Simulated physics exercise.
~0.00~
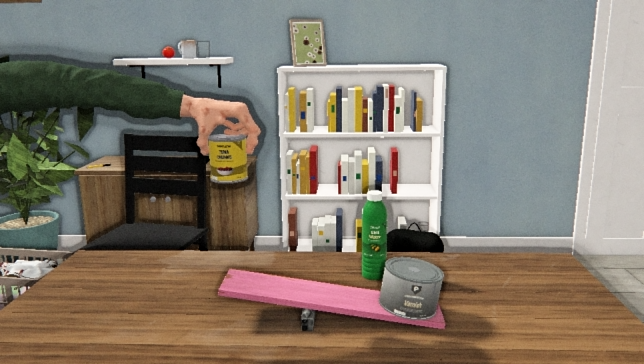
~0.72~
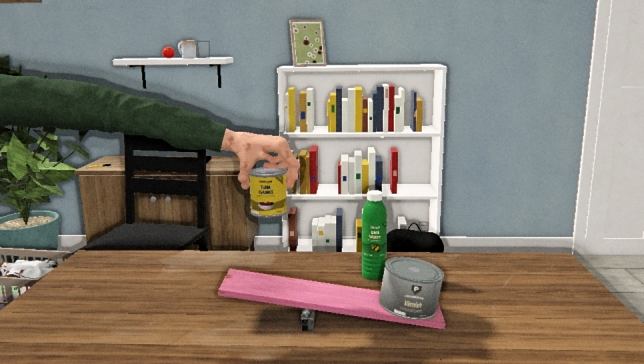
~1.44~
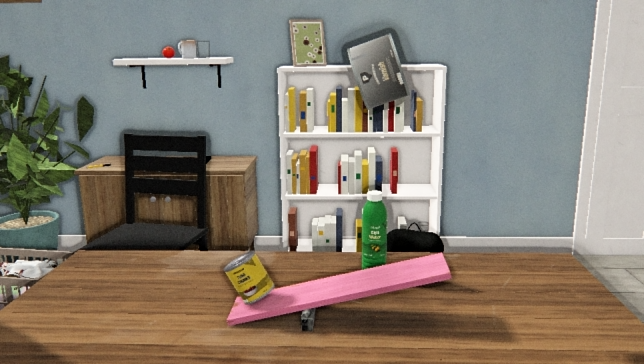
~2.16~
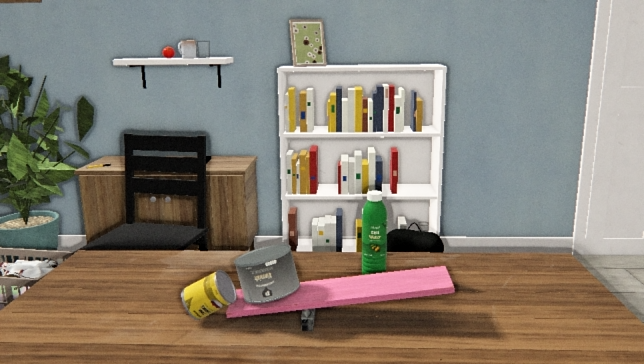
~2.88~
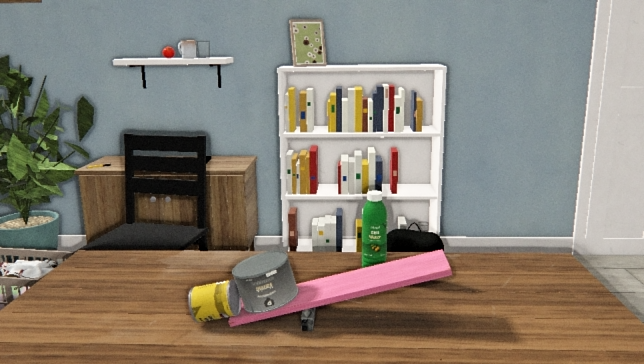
The clip opens on a wooden table where a pink plank rests across a small block like a see-saw, its low right end holding a grey tub, with a green bottle standing behind. A hand in a green sleeve holds a yellow tin in the air on the left and carries it right and slightly down. The hand lets go and withdraws, the tin lands on the raised left end, and the plank tips over, flinging the grey tub high. The tub comes down on the left side, beside the toppled tin. Finally both lie tipped over together at the plank's low left end, its right end raised, while the bottle still stands.
